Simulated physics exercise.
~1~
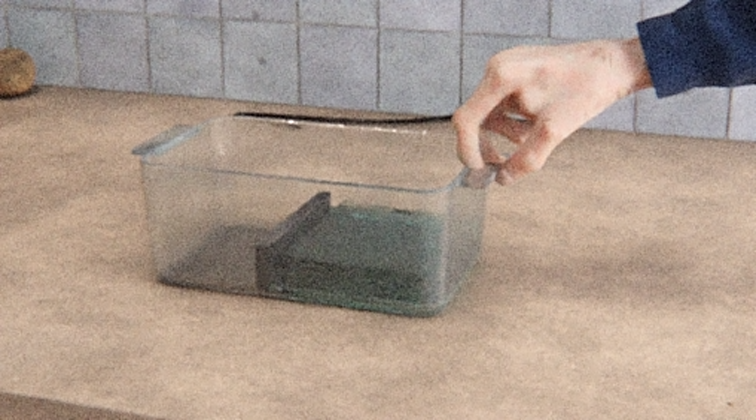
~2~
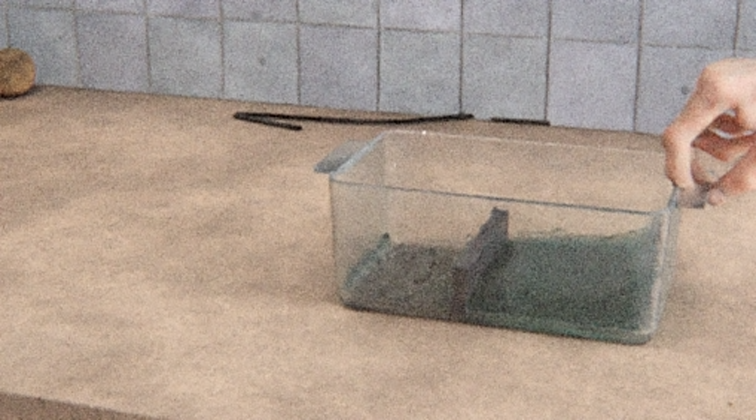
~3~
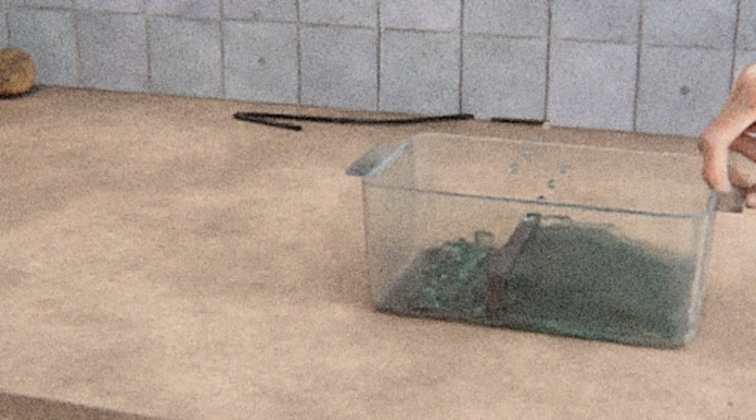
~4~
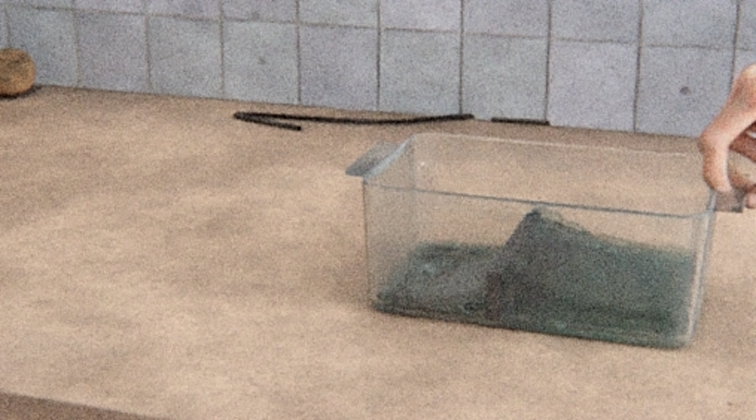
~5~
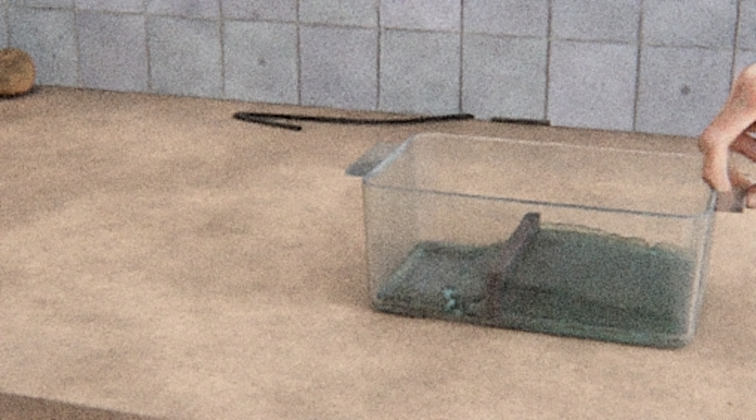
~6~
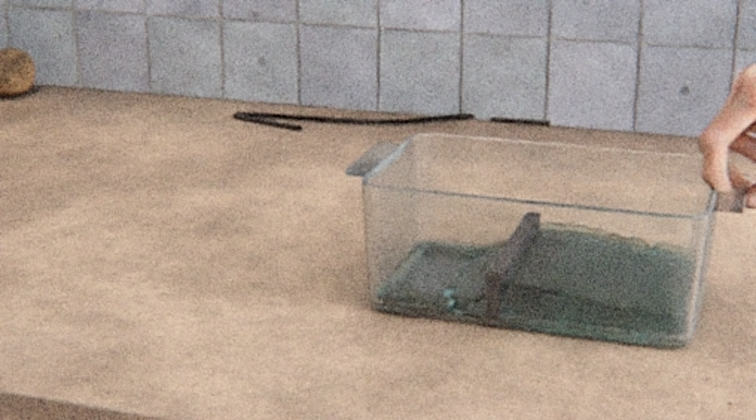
Hand pulling a clear open food box right across a counter, dark green water sloshing over its divider and settling on both sides.
